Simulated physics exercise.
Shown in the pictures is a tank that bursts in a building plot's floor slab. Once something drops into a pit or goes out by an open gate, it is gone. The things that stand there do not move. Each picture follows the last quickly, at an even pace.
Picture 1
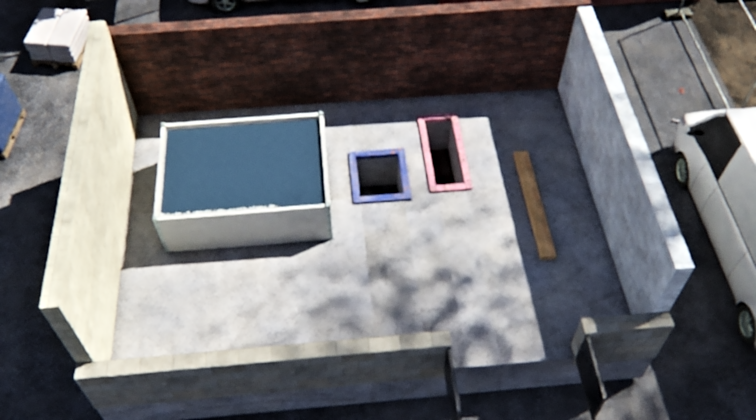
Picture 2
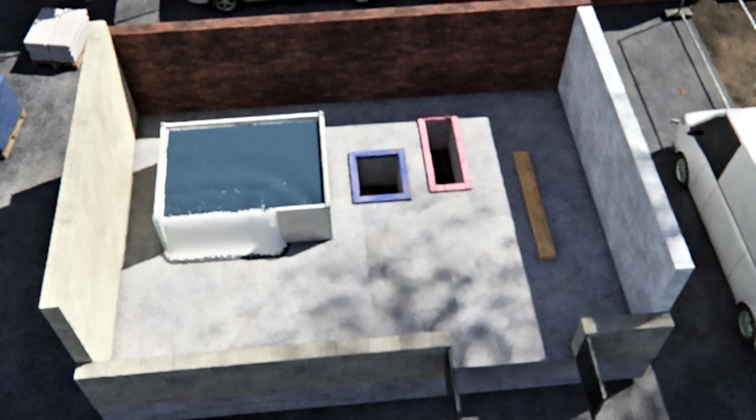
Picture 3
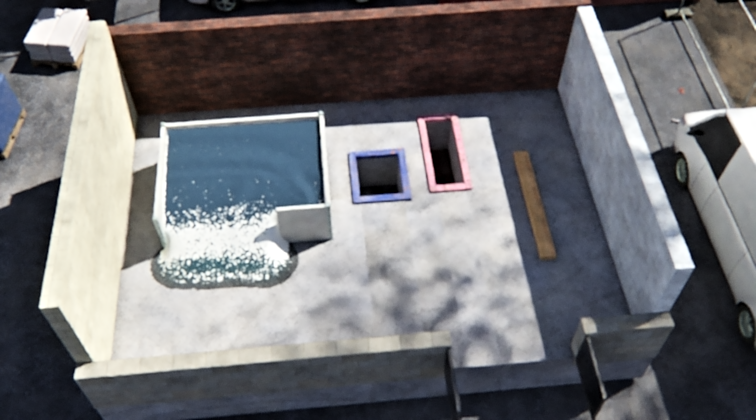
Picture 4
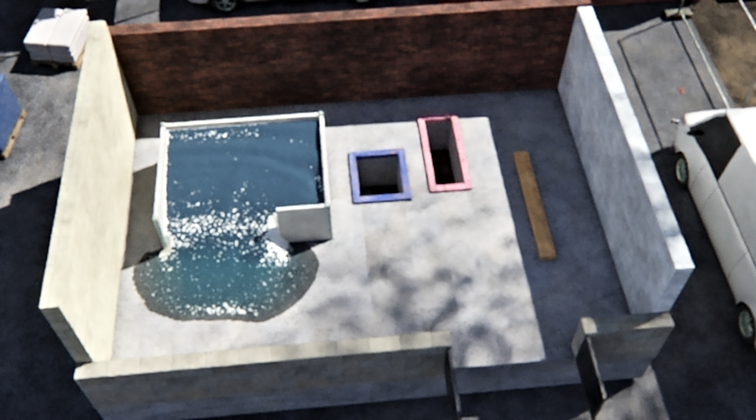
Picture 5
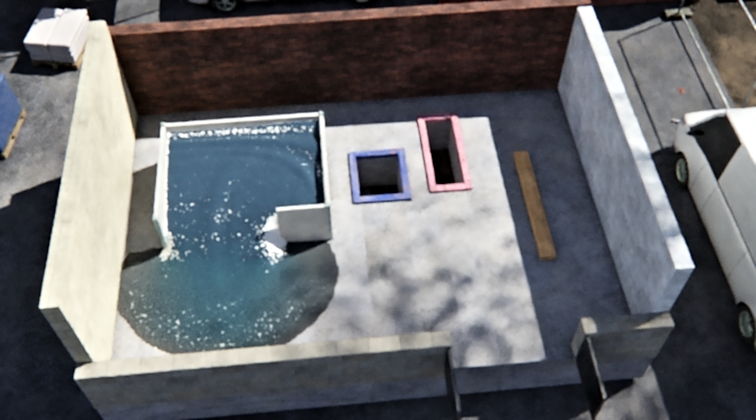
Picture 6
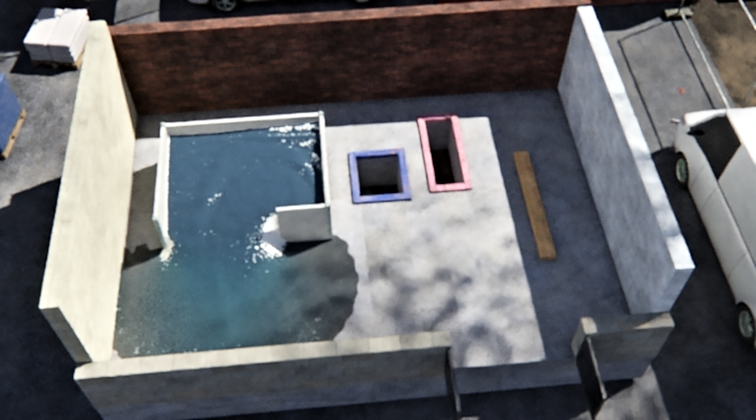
Water bursts through the tank's front wall and spreads across the pale slab inside the walls.
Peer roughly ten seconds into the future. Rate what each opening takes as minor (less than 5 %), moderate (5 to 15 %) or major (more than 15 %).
The gate - moderate, the blue pit - minor, the pink pit - moderate.
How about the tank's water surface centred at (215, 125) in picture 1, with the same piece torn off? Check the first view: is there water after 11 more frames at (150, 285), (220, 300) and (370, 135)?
Spot one wetted, spot two wetted, spot three unwetted.
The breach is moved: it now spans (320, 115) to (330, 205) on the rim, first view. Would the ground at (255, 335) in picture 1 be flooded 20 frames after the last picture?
It would be unsoaked.
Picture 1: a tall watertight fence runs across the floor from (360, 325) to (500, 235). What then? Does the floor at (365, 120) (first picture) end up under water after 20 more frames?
Finding: Unreached.
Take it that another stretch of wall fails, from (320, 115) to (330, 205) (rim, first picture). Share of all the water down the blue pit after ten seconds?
Approximate share, blue: 40 in a hundred.
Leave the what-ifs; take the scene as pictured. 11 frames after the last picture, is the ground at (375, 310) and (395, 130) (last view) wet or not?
Submerged, then high and dry.
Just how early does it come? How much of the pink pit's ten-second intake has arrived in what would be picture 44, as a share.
Roughly 5 per cent.
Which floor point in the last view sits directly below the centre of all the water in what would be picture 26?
The water's middle lies around (273, 265).
A moment on, water covers 25 % of the floor; the gate 0 %, the blue pit 0 %, the pink pit 0 %.
Next, water covers 30 % of the floor; the gate 0 %, the blue pit 0 %, the pink pit 0 %.
Then, water covers 65 % of the floor; the gate 1 %, the blue pit 0 %, the pink pit 0 %.
Later, water covers 90 % of the floor; the gate 3 %, the blue pit 0 %, the pink pit 0 %.
In the end, water covers 95 % of the floor; the gate 8 %, the blue pit 1 %, the pink pit 9 %.
